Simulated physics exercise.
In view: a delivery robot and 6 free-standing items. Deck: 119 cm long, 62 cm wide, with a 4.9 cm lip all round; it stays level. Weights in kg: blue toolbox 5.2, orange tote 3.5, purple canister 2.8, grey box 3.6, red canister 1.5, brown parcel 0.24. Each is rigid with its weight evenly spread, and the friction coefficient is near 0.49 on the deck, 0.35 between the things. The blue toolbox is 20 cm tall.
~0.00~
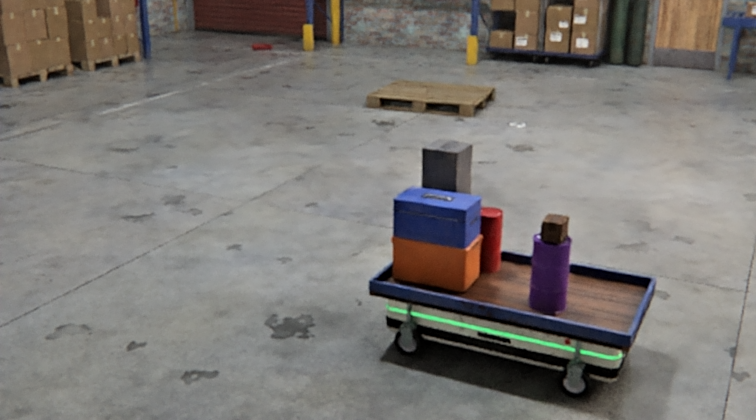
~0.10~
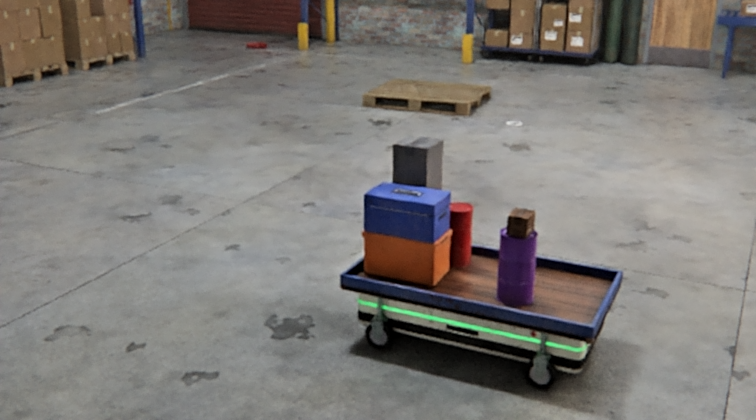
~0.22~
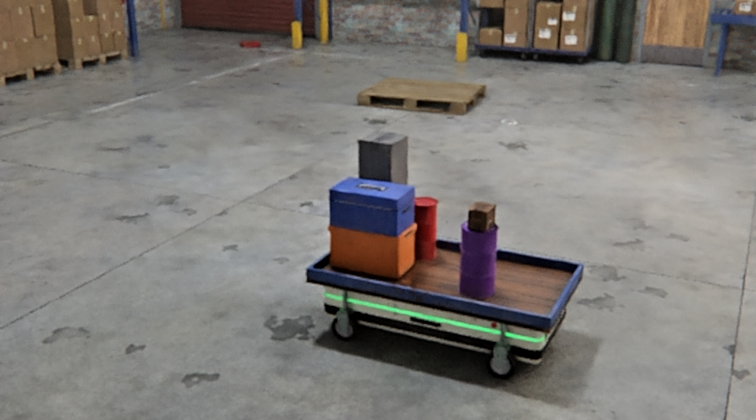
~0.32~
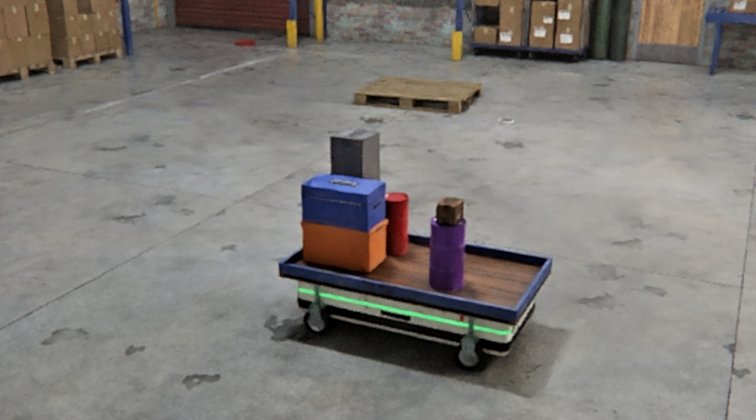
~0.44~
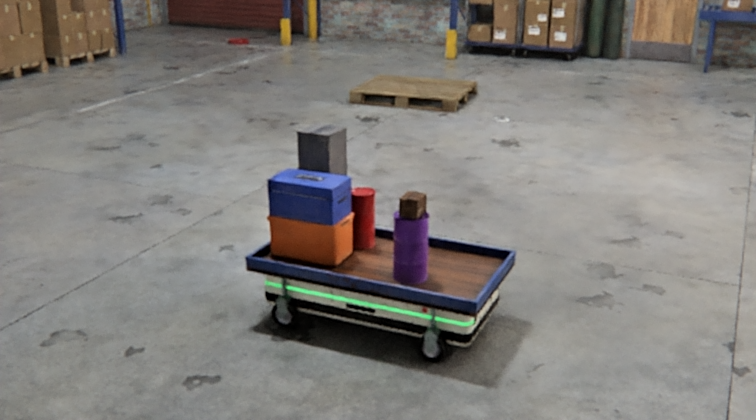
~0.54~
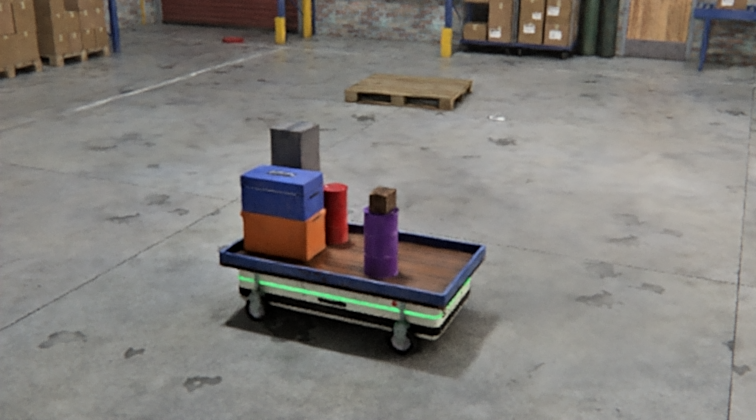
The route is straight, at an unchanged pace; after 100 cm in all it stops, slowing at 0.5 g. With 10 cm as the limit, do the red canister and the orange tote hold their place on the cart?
The red canister keeps its place, the orange tote keeps its place.
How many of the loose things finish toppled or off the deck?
That comes to 2.
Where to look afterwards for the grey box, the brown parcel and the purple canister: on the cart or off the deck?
The grey box ends off the deck; the brown parcel is still on the cart; the purple canister ends on the cart.
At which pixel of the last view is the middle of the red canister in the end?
At about (272, 203).
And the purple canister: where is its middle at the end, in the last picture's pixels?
Around (310, 229).
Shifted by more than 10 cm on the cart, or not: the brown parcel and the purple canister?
The brown parcel leaves its spot; the purple canister keeps its place.
After 0.94 s, cart has run 126 cm; red canister leaning 6° near (269, 202); grey box leaning 14°; brown parcel slid 8 cm.
After 1.14 s, cart has run 126 cm, stopped; grey box now off the deck; red canister leaning 4° near (270, 202); brown parcel leaning 61°.
After 1.34 s, cart has run 126 cm, stopped; brown parcel upside down; blue toolbox slid 11 cm.
At rest (2.0 s), off the deck, grey box; tipped over on the cart, brown parcel; not toppled but over 10 cm from the start, blue toolbox; the other 3 in place, give or take 10 cm. In the last view, red canister near (272, 203), orange tote near (221, 219).
